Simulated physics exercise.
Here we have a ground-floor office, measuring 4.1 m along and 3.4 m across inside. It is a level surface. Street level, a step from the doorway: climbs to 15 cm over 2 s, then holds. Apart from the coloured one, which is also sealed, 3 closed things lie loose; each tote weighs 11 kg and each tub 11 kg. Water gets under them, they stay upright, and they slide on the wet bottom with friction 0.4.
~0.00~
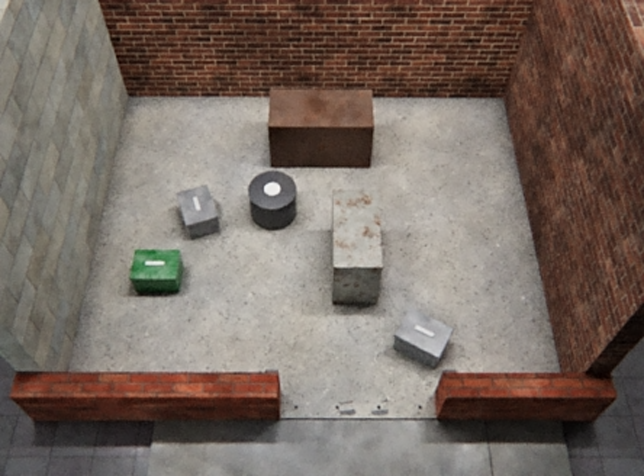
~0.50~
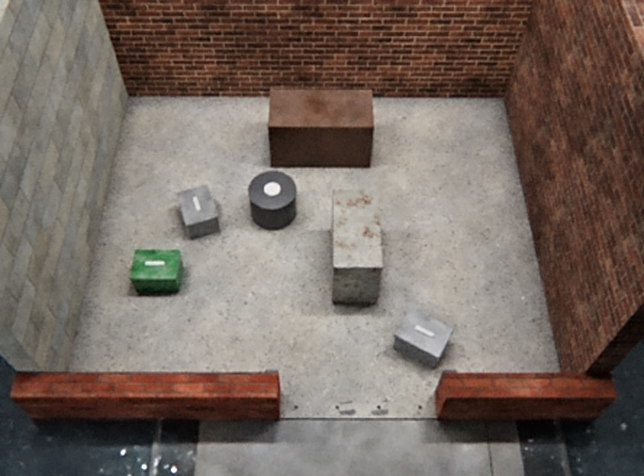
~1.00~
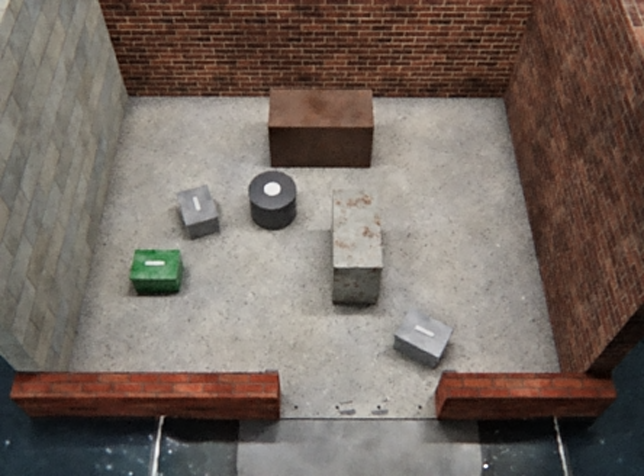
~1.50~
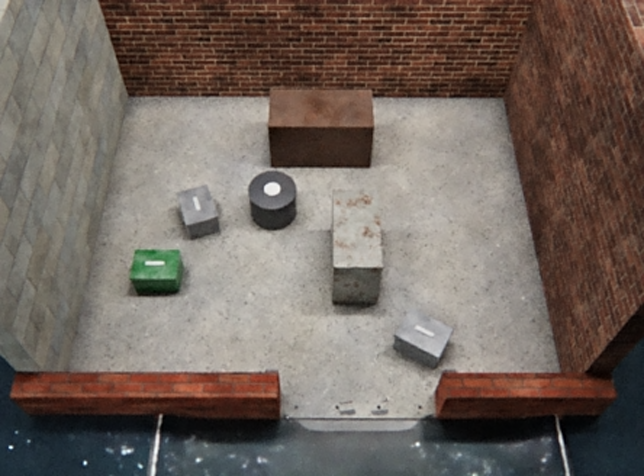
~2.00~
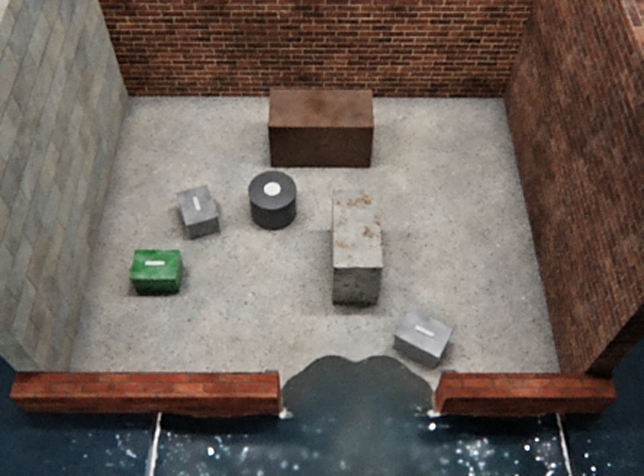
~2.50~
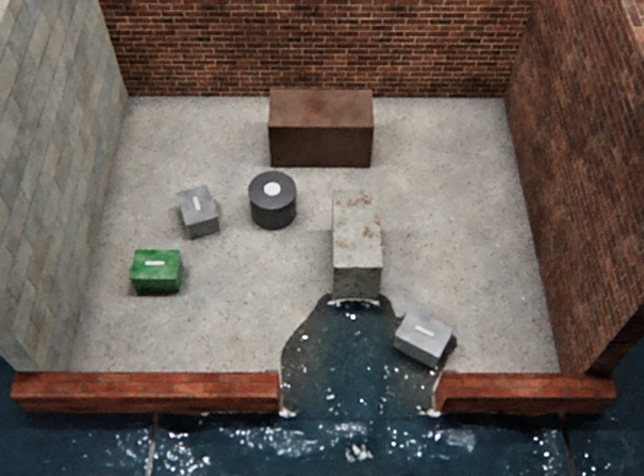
Dark water spreads across the paving outside a brick-and-stone-walled room, seen from a fixed high angle, then passes through the front doorway and reaches the pale block inside. A brown block stands at the back, a dark round drum left of centre, a green box at left, and grey boxes nearby and at lower right. The water's glinting edge widens over the floor, while every object stays put.
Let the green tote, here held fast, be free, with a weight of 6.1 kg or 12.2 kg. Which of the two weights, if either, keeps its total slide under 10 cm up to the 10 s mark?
Only the heavier one.
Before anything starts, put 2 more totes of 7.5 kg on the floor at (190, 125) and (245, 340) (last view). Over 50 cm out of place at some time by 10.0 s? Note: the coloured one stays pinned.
The first is not as far, the second not as far.
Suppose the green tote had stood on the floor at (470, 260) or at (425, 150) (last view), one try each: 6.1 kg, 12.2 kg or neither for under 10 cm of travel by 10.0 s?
Taking them in turn, only the heavier mass keeps it, and only the heavier mass keeps it.
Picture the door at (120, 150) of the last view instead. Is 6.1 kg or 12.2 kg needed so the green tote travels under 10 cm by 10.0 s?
In that case the lighter option suffices.
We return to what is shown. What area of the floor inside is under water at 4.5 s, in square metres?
Roughly 8.5 m2 of it is wet.
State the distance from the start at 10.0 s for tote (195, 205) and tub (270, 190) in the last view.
5 cm, 10 cm.
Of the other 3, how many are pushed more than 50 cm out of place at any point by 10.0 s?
By my tally, 0.
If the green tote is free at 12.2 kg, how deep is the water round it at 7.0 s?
Close to 4 cm deep.
After 3.5 s the green tote would be 0 cm from its start with 6.1 kg and 0 cm from its start with 12.2 kg; 0 cm of water round it then.
After 4.5 s the green tote would be 1 cm from its start with 6.1 kg and 0 cm from its start with 12.2 kg; 3 cm of water round it then.
After 7.0 s the green tote would be 24 cm from its start with 6.1 kg and 0 cm from its start with 12.2 kg; 4 cm of water round it then.
After 10.0 s the green tote would be 41 cm from its start with 6.1 kg and 0 cm from its start with 12.2 kg; 5 cm of water round it then.
